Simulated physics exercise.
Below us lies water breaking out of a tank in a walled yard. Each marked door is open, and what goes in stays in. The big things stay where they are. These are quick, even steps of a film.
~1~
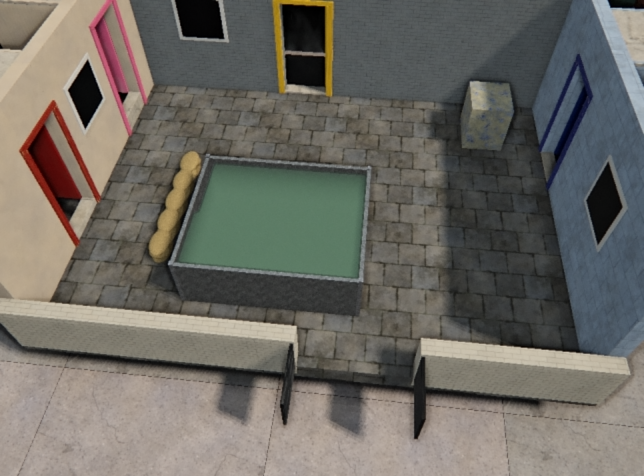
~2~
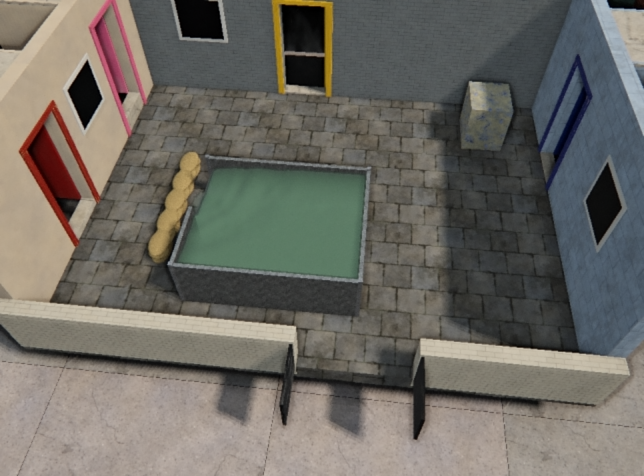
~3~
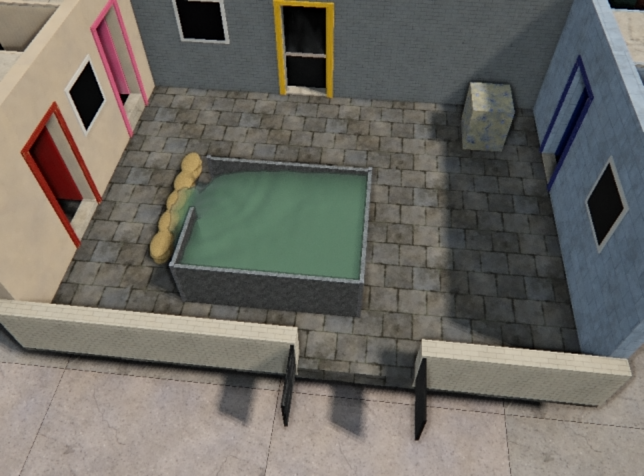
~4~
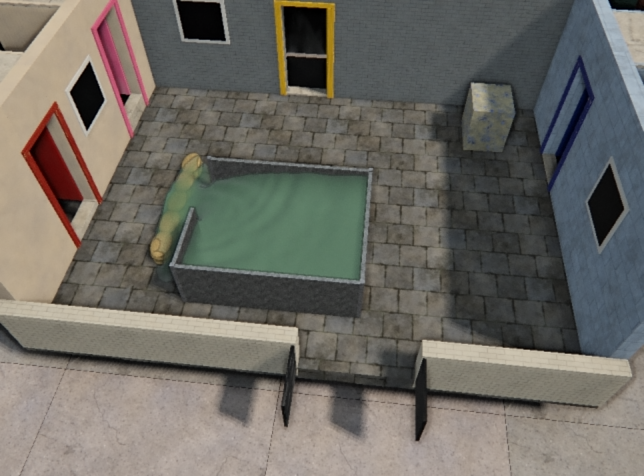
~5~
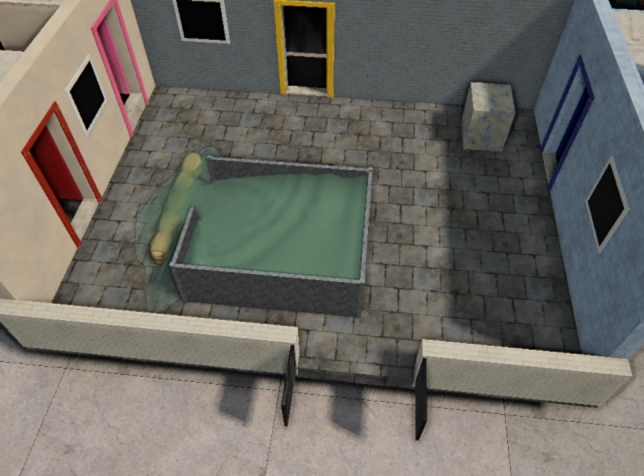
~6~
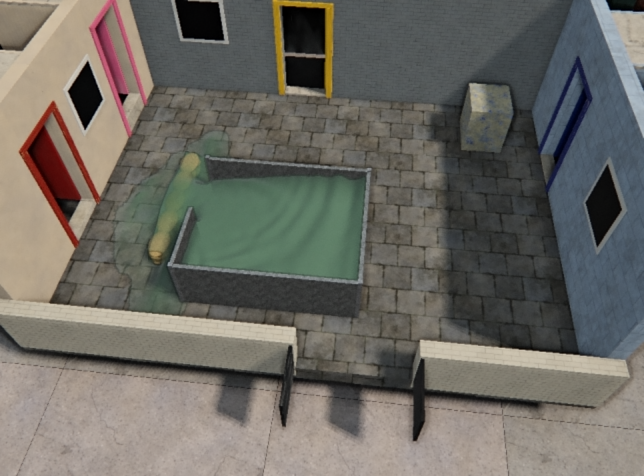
To begin with, green water lies still in an open tank in a walled yard, beside a row of tan, rounded objects. Then a gap appears in the tank's left side, and water pours out over the row, ripples crossing the tank as the flow spreads across the paving toward the red doorway.
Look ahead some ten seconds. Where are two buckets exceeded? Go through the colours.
In the end: The red door takes more than that; the yellow door takes more than that; the blue door stays under that; the pink door stays under that.
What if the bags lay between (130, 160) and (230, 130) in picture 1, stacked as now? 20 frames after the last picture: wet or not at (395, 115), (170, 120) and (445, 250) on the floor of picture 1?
In that order: Not flooded, under water, no water.
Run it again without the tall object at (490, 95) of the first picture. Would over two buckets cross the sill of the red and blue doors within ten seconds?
Then: The red one passes that mark; the blue one lets more in.
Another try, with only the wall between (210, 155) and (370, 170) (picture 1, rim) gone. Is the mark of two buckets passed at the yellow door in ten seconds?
The yellow one goes over.
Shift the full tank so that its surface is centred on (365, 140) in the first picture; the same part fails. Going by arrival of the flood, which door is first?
I say the pink one.
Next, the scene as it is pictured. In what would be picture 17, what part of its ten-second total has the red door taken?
Some 50 per cent.
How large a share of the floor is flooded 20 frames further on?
Some 55 per cent.
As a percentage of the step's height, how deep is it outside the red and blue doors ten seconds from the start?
Near 90 and 110 in a hundred.
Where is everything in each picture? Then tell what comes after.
Still water in the open tank at (278, 216), in the first picture.
The front is at a hidden place, out from the gap at (207, 206), in the second picture.
The front is at (174, 255), out from the gap at (209, 209), in the third picture.
The front is at (205, 165), out from the gap at (210, 210), in the fourth picture.
Water pours out at (210, 209) and has run to (153, 306), in the fifth picture.
The front is at a hidden place, out from the gap at (208, 209), in the sixth picture.
A moment on, water covers 35 % of the floor; the red door under two buckets in, the yellow door not reached, the blue door not reached, the pink door not reached.
Next, water covers 45 % of the floor; the red door over two buckets in, the yellow door under two buckets in, the blue door not reached, the pink door wet at the sill, nothing in.
Then, water covers 55 % of the floor; the red door far over two buckets in, the yellow door over two buckets in, the blue door not reached, the pink door wet at the sill, nothing in.
Later, water covers 75 % of the floor; the red door far over two buckets in, the yellow door far over two buckets in, the blue door wet at the sill, nothing in, the pink door wet at the sill, nothing in.
In the end, water covers 95 % of the floor; the red door far over two buckets in, the yellow door far over two buckets in, the blue door wet at the sill, nothing in, the pink door wet at the sill, nothing in.
